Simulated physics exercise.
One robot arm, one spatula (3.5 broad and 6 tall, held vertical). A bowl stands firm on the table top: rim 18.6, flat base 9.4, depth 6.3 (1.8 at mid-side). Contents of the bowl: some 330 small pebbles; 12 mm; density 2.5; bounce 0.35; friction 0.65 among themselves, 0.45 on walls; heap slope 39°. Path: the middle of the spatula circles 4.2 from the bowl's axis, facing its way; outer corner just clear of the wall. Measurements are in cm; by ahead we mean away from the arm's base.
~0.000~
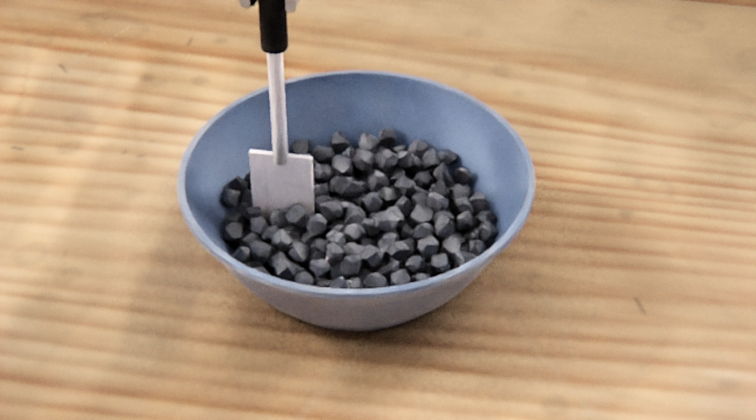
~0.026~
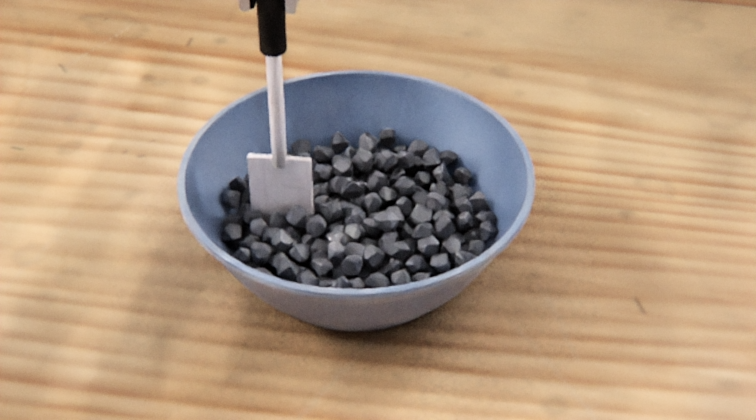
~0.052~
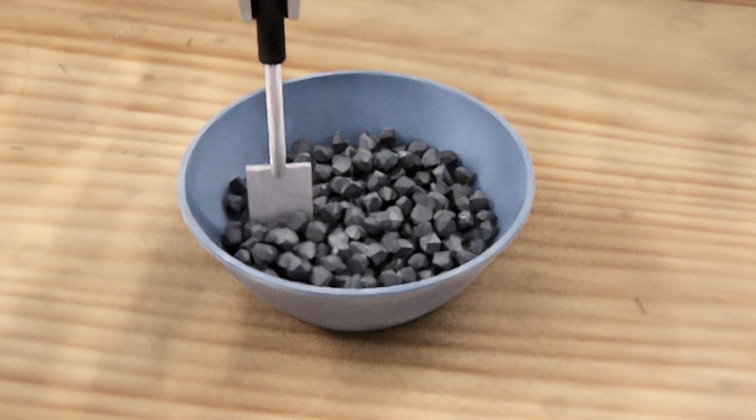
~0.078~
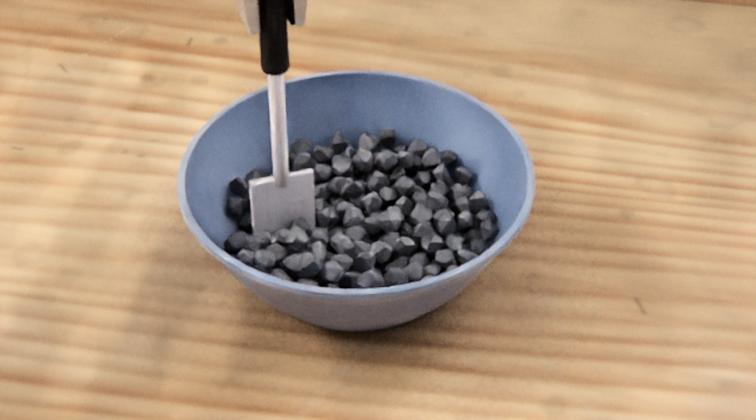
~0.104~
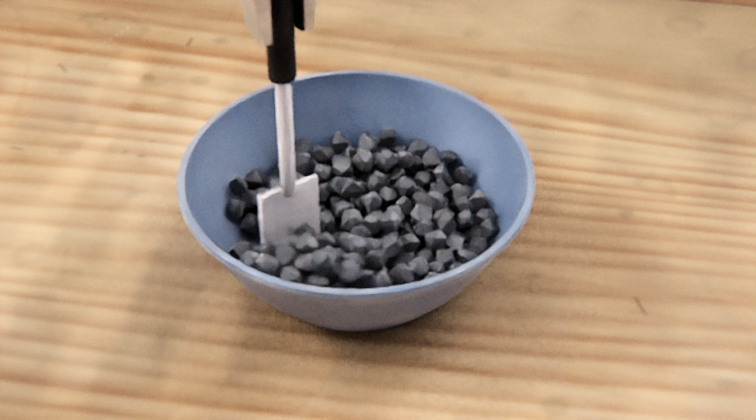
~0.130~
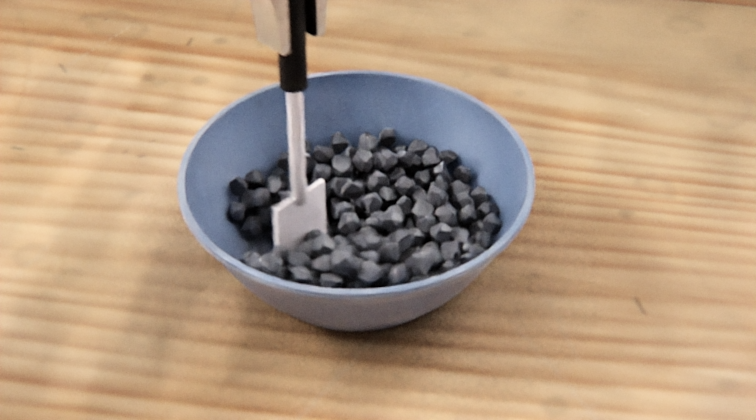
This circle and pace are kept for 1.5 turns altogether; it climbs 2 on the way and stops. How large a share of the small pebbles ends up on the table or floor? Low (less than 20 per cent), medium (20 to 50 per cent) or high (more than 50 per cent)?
The share is low, less than 20 per cent.
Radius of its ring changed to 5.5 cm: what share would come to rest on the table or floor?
It would be near 10 per cent.
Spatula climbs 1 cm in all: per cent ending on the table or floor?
Around 15 percent of it.
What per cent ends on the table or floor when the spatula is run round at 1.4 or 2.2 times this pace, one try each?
Estimates in order: Near 25 % and near 40 %.
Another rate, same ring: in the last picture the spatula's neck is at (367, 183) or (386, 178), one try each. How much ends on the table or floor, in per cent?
So, roughly 30 percent the first time and 40 percent the second.
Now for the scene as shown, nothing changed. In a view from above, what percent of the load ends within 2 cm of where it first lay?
Around 5 in a hundred, roughly.
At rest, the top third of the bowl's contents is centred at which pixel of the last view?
It is centred near (408, 209).
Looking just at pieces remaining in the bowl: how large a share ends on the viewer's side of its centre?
I'd put it at roughly 50 per cent.
After 0.51 s, 245° round, highest piece 8 above the table; 304 in the bowl, 17 on the table or floor, 6 in flight or on the tool.
After 0.88 s, 75° round, highest piece 8 above the table; 288 in the bowl, 36 on the table or floor, 3 in flight or on the tool.
After 1.27 s, 180° round, highest piece 6 above the table; 285 in the bowl, 42 on the table or floor.
After 1.97 s, 180° round, highest piece 6 above the table; 285 in the bowl, 42 on the table or floor.
At rest, 285 in the bowl, 42 on the table or floor. That is 13 % on the table or floor.
